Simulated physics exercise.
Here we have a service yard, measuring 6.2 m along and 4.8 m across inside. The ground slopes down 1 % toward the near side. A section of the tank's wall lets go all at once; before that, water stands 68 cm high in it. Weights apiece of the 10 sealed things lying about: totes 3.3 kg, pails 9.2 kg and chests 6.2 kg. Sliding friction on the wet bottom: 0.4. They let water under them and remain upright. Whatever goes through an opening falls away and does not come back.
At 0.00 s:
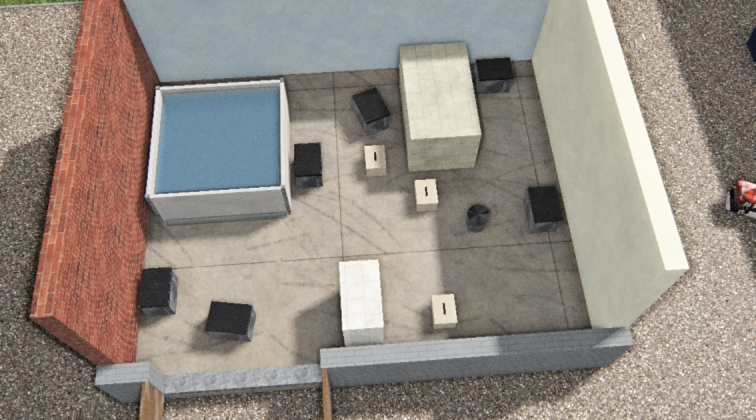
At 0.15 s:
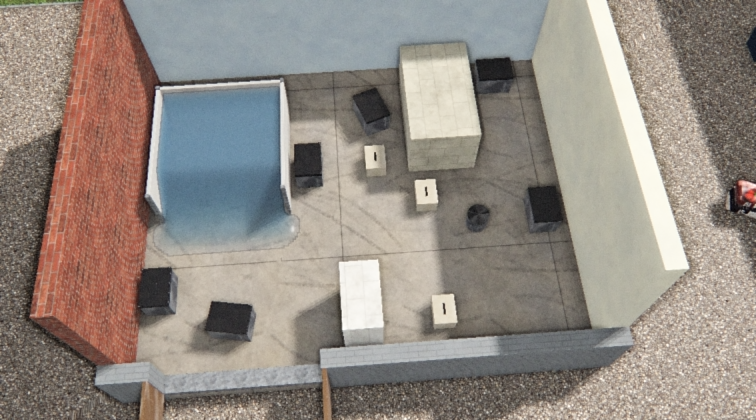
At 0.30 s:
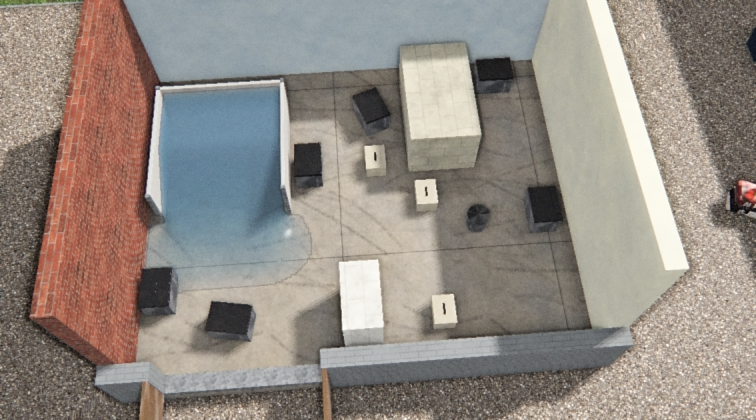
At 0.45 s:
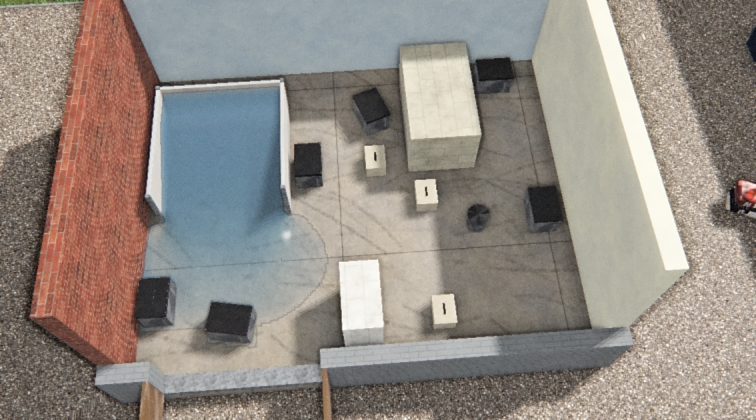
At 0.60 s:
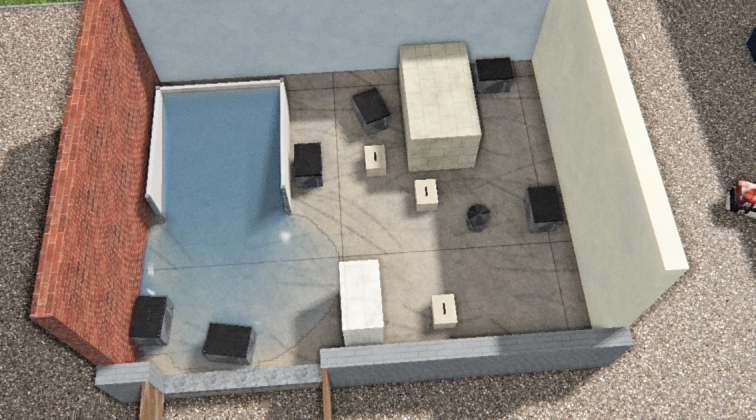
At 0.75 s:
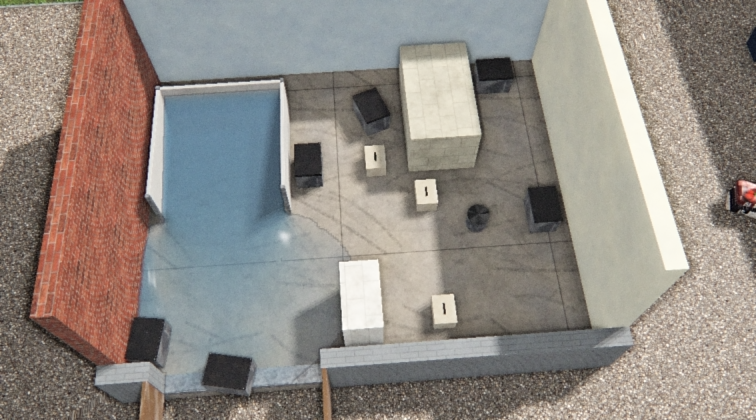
Water pouring from a tank's opened near wall, spreading across a walled yard and pushing two dark boxes toward the near side.
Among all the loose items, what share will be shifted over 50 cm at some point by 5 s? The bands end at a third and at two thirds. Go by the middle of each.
The count will not reach a third.
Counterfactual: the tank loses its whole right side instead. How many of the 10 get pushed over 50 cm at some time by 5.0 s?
In that case the number is 7.
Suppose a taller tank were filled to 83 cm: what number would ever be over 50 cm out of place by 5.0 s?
Then 3 of them.
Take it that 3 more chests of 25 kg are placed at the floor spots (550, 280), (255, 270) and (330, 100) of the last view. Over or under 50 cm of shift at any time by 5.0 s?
Respectively: Doesn't reach it; tops it; doesn't reach it.
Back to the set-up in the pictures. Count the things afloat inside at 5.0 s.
Count: 0.
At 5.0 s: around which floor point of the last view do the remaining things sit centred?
The centre is close to (438, 179).
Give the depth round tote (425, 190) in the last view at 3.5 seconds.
0 cm.
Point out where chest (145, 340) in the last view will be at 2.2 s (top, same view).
Look about (192, 377).
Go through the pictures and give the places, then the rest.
A chest at (155, 286), on the bottom; a chest at (229, 317), on the bottom; water covers 3.2 m2; 0 of 10 have shifted, in the first frame.
A chest at (155, 286) rests on the ground; a chest at (229, 317) rests on the ground; 4.2 m2 under water; 0 of 10 have shifted, in the second frame.
A chest at (155, 287) rests on the ground; a chest at (229, 317), on the bottom; water covers 5.5 m2; 0 of 10 have shifted, in the third frame.
A chest at (152, 297) rests on the ground, 15 cm from its start; a chest at (229, 318), on the bottom; 6.7 m2 under water; 1 of 10 have shifted, in the fourth frame.
A chest at (147, 316), on the bottom, 43 cm from its start; a chest at (227, 340), on the bottom, 31 cm from its start; 8.1 m2 under water; 2 of 10 have shifted, in the fifth frame.
A chest at (144, 338), on the bottom, 72 cm from its start; a chest at (227, 371) rests on the ground, 72 cm from its start; water covers 9.6 m2; 2 of 10 have shifted, in the sixth frame.
After 1.1 s 2 of 10 are over 50 cm from their spots; 1 afloat.
After 2.2 s 2 of 10 are over 50 cm from their spots; 1 afloat.
After 3.5 s 3 of 10 are over 50 cm from their spots; 0 afloat.
After 5.0 s 3 of 10 are over 50 cm from their spots, and 3 have been at some point; 0 afloat.
